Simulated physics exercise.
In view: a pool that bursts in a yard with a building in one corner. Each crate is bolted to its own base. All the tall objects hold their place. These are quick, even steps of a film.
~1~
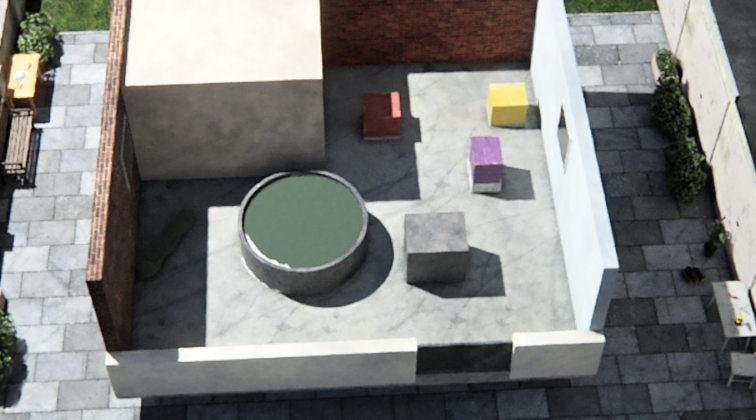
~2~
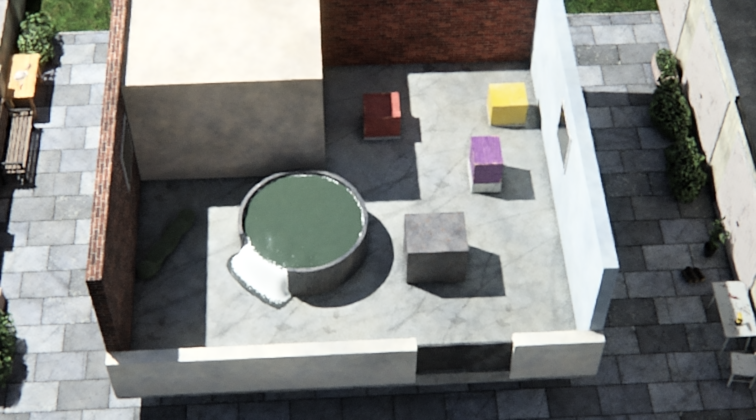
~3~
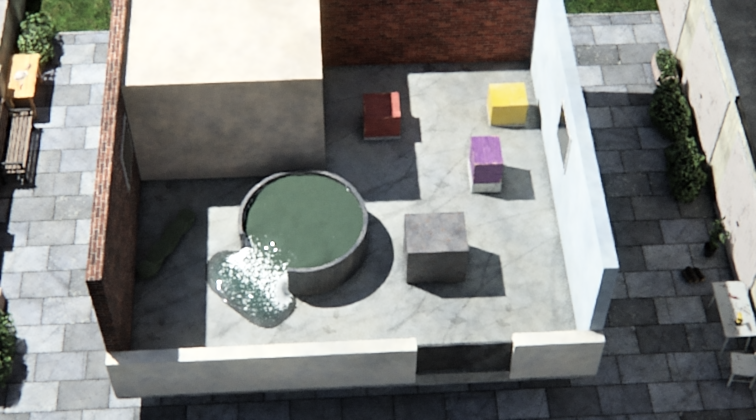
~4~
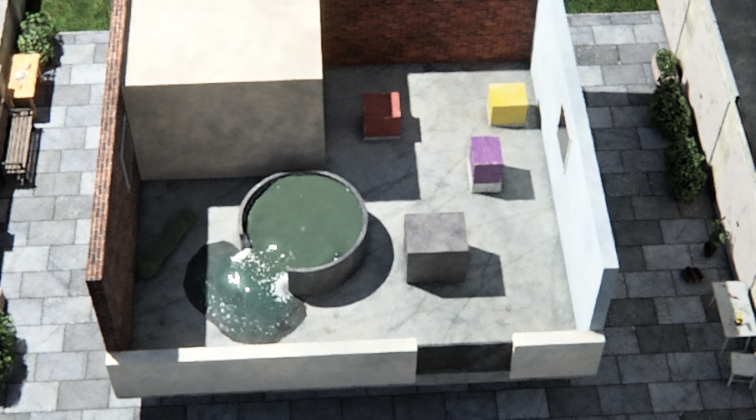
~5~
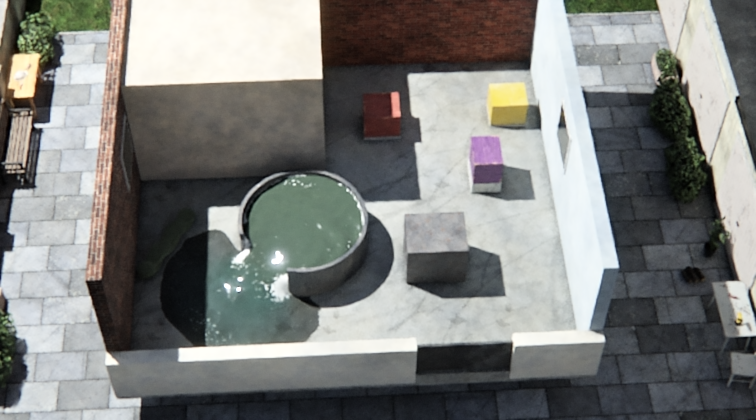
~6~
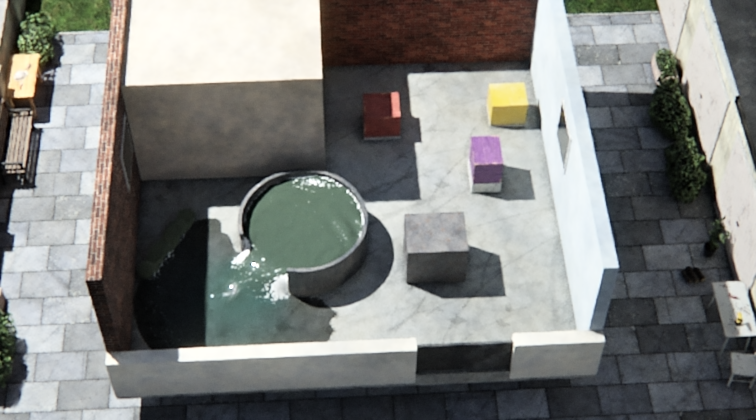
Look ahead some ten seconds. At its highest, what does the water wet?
The purple crate escapes dry; the red crate escapes dry; the yellow crate is wetted.
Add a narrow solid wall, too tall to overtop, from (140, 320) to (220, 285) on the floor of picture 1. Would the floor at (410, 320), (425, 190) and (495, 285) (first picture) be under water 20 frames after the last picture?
In that order: Flooded, free of water, no water.
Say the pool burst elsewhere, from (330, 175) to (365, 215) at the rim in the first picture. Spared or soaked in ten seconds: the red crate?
In short: The red crate gets wet.
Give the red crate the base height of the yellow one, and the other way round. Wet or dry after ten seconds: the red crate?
One by one: The red crate escapes it.
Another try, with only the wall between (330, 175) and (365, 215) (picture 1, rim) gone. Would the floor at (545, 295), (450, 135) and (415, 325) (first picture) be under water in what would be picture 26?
In that order: Flooded, covered, free of water.
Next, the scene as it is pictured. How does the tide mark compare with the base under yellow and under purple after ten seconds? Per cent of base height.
In turn 220 and 30 per cent.
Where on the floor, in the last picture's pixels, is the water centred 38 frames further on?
Near (292, 280).
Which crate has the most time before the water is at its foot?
Last comes the crate marked yellow.
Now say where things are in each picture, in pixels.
In the first picture, still water in the round tank at (303, 221).
In the second picture, the front is at (231, 262), out from the gap at (261, 273).
In the third picture, the front is at (211, 268), out from the gap at (262, 274).
In the fourth picture, water pours out at (262, 274) and has run to (269, 341).
In the fifth picture, water pours out at (262, 274) and has run to a hidden place.
In the sixth picture, the front is at a hidden place, out from the gap at (261, 273).
A moment on, water covers 15 % of the floor; the purple crate not reached, the red crate not reached, the yellow crate not reached.
Next, water covers 20 % of the floor; the purple crate not reached, the red crate not reached, the yellow crate not reached.
Then, water covers 40 % of the floor; the purple crate not reached, the red crate not reached, the yellow crate not reached.
Later, water covers 65 % of the floor; the purple crate water round its plinth, the red crate not reached, the yellow crate not reached.
In the end, water covers 80 % of the floor; the purple crate stayed above the water, the red crate stayed above the water, the yellow crate was topped.
